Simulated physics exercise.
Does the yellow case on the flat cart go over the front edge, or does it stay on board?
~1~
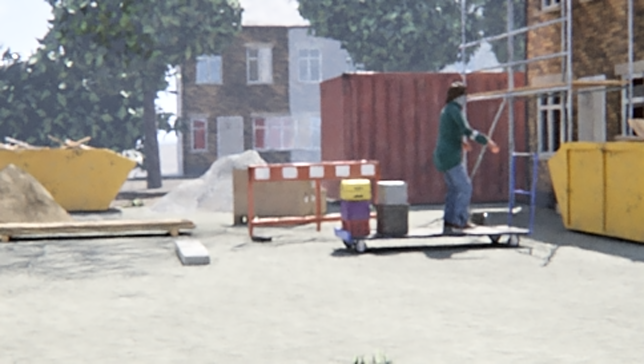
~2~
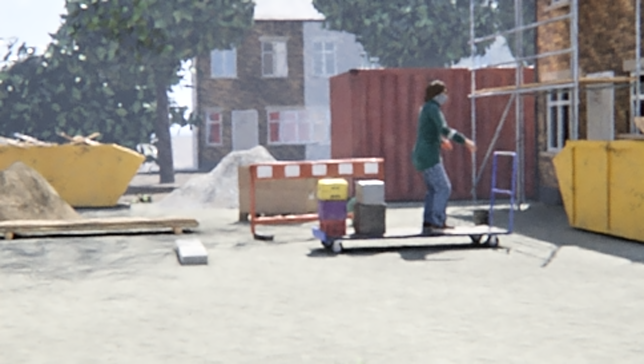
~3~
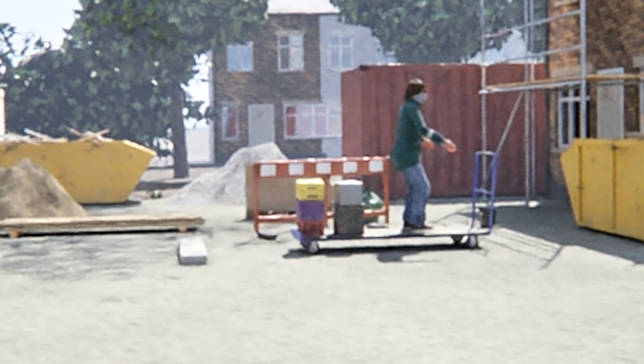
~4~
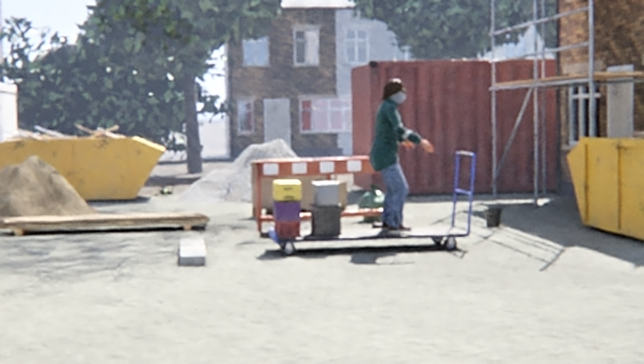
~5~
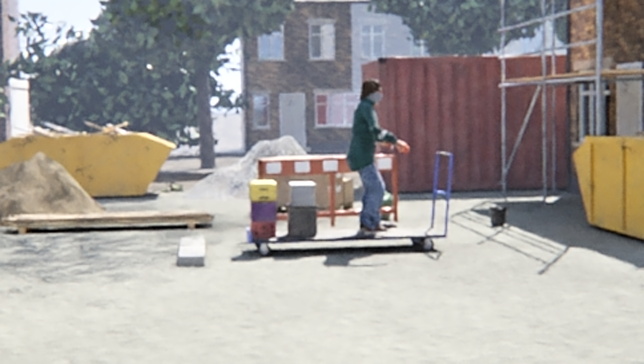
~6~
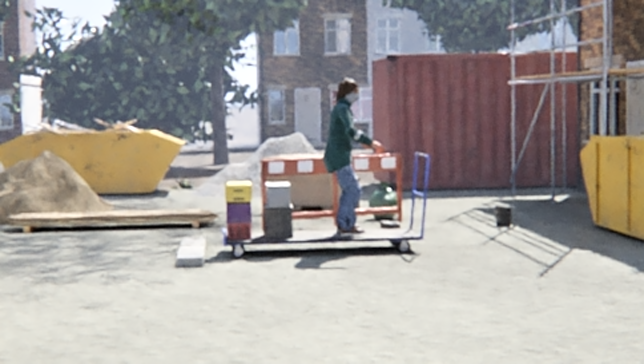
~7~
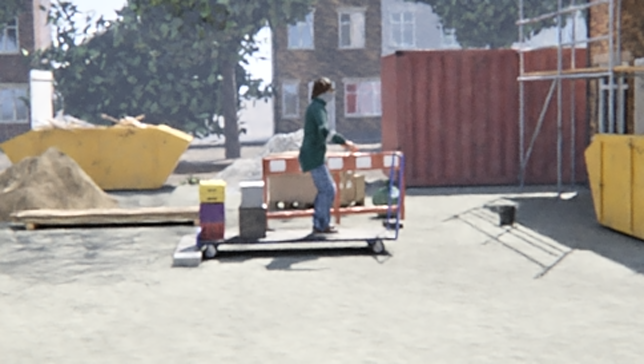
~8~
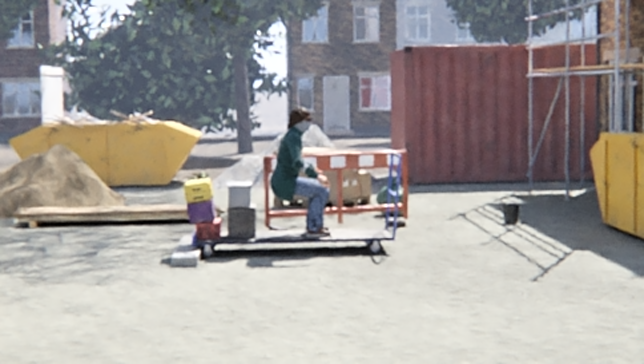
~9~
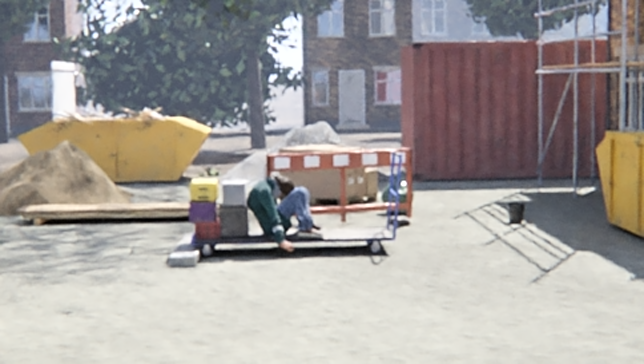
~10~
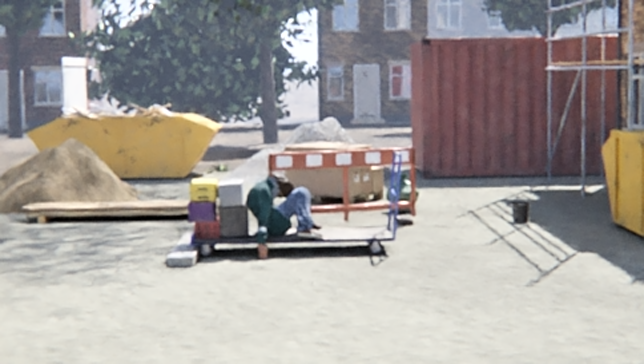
The yellow case stays on board. It tilts briefly as the cart stops, then rests on top of the purple box at the front.
